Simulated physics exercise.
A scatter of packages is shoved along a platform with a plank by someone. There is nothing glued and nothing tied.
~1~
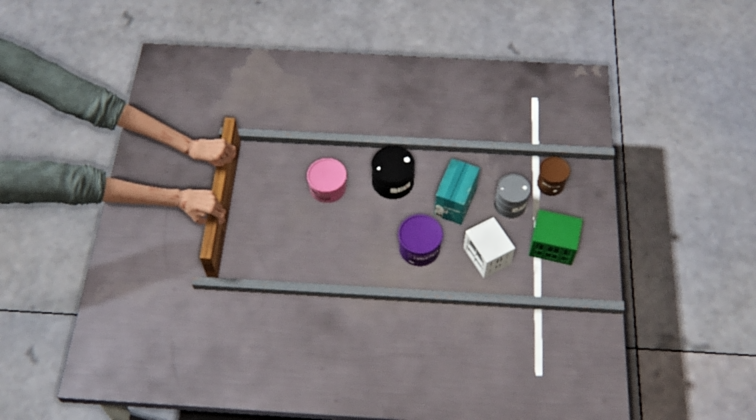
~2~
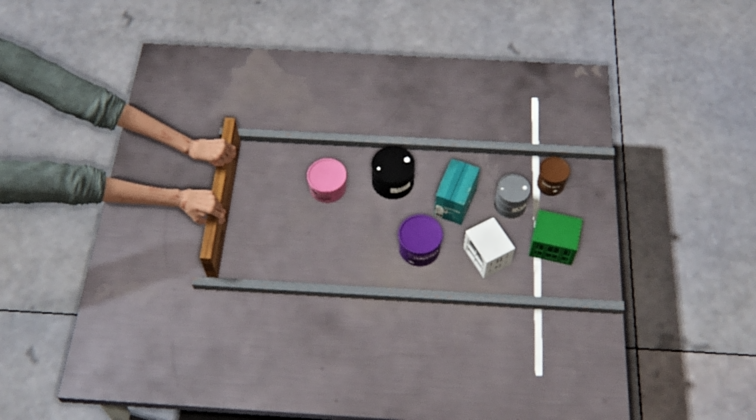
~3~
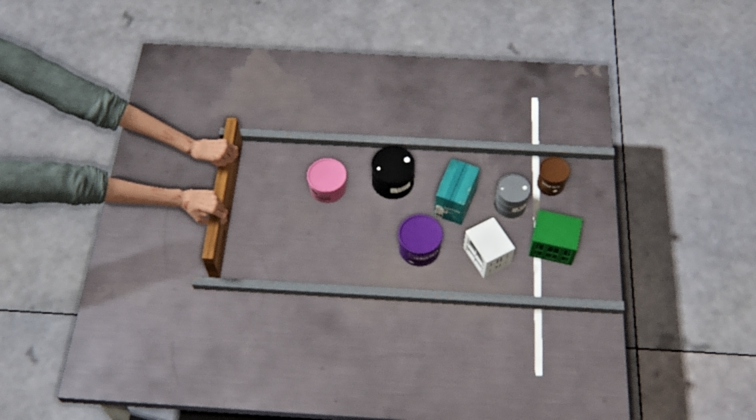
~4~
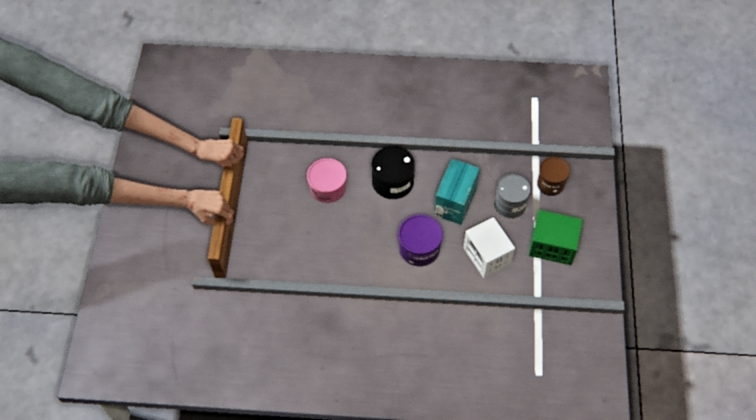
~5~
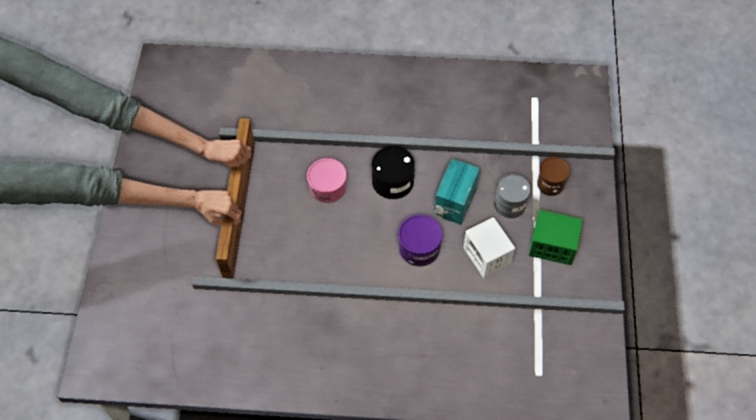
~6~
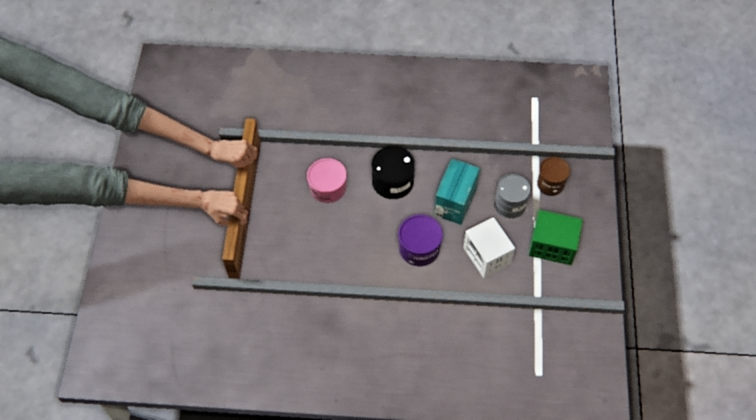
A wooden plank gripped by two hands slides slightly right toward the still, scattered packages.
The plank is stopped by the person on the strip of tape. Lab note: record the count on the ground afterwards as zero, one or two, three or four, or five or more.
The push is going to send one or two over the edge.
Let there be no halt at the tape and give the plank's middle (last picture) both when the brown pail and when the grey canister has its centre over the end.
Near (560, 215), then near (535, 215).
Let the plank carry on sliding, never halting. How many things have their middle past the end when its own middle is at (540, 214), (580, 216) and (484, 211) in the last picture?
In order, that gives 2, then 5, then 0.
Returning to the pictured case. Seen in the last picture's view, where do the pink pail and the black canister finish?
About (557, 212), and the other about (559, 170).
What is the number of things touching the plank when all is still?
That would be 3 of them.
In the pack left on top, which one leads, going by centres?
Grey canister.
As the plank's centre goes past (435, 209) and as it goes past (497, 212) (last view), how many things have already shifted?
One spot: 6. Other spot: 8.
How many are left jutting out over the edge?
I make it 1.
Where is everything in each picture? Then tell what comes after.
The first picture shows green crate (555, 238); brown pail (553, 177); grey canister (512, 197); plank (222, 197); tape (537, 226).
The second picture shows brown pail (553, 177); turquoise parcel (457, 192).
The third picture shows grey canister (512, 197); plank (224, 197).
The fourth picture shows green crate (555, 238); white crate (489, 248).
The fifth picture shows brown pail (553, 177); black canister (393, 173).
The sixth picture shows green crate (555, 238); brown pail (553, 177); grey canister (512, 197); plank (243, 198); tape (537, 226).
Soon after, none off yet; green crate at rest near (555, 238); brown pail at rest near (553, 177); grey canister at rest near (512, 197).
By the end, the number that fall off is one or two; fallen, green crate.
